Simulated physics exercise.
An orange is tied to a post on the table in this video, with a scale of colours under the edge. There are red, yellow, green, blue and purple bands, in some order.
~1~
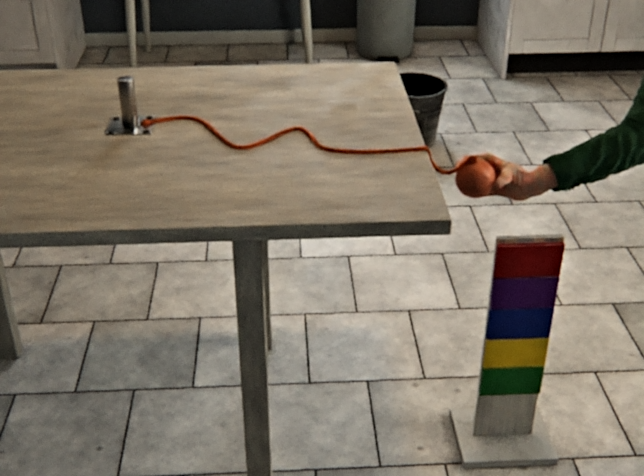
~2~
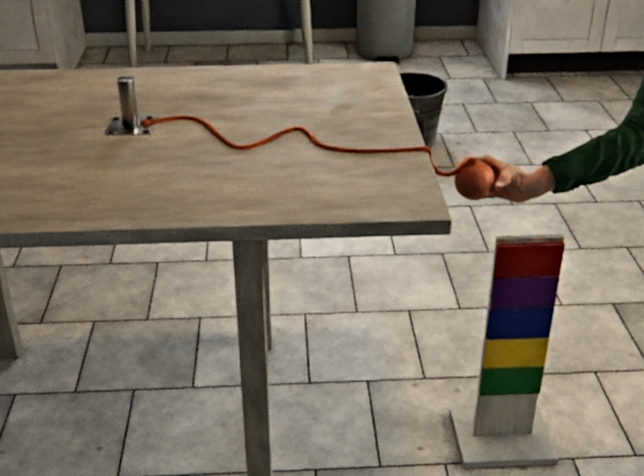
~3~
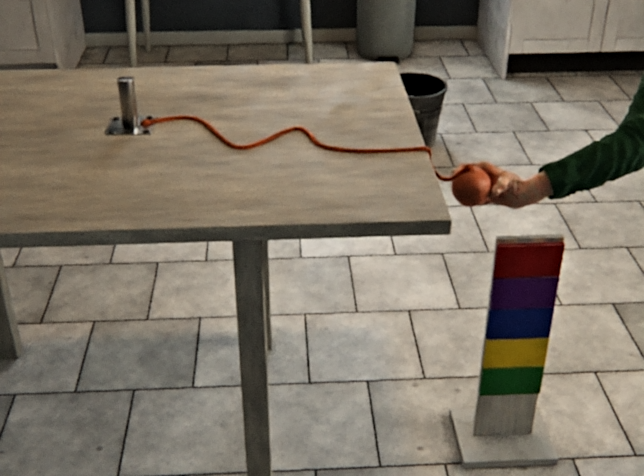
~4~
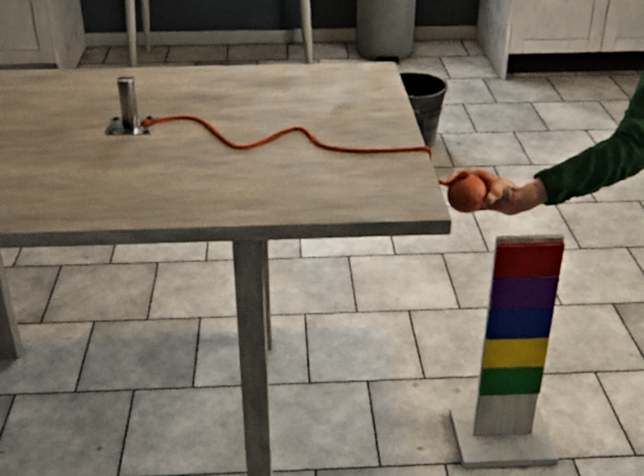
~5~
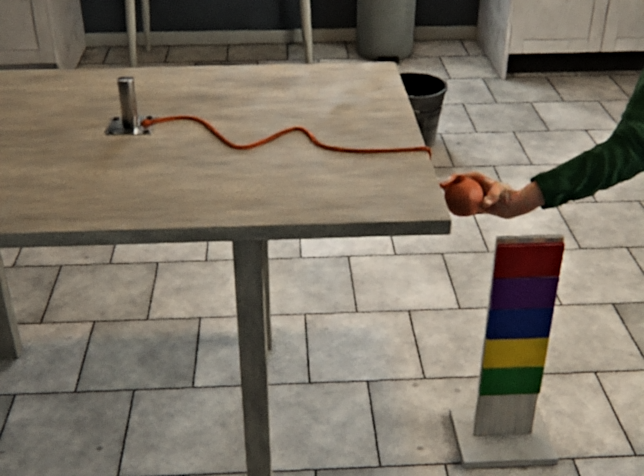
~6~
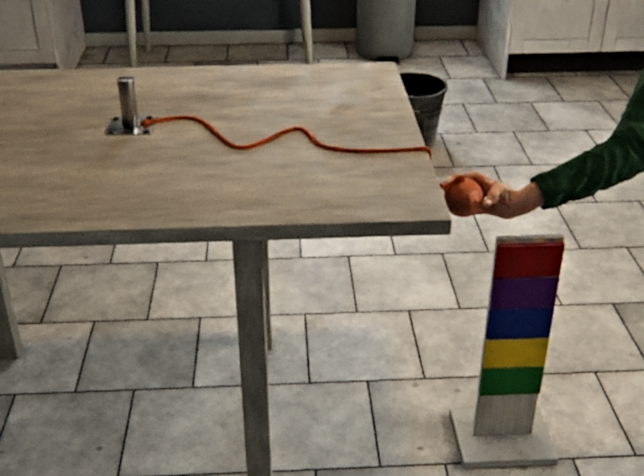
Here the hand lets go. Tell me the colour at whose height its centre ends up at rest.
It ends up level with purple.
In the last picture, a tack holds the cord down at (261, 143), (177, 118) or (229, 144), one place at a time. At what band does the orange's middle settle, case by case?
Red; purple; red.
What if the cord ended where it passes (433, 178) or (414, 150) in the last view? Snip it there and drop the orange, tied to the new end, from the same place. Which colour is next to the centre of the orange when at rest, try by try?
One after the other, red; none, it hangs higher.
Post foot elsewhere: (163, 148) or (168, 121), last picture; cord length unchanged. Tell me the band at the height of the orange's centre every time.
For the first spot, blue; for the second, blue.
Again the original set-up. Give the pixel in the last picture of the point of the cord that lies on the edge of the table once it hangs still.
(348, 151).
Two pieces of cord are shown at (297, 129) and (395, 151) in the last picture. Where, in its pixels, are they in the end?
End points: Roughly (352, 138); roughly (424, 191).
A little later, orange near (421, 270); level with red.
Next, orange near (407, 291); level with purple.
When it is over, orange near (419, 292); level with purple. The purple one.
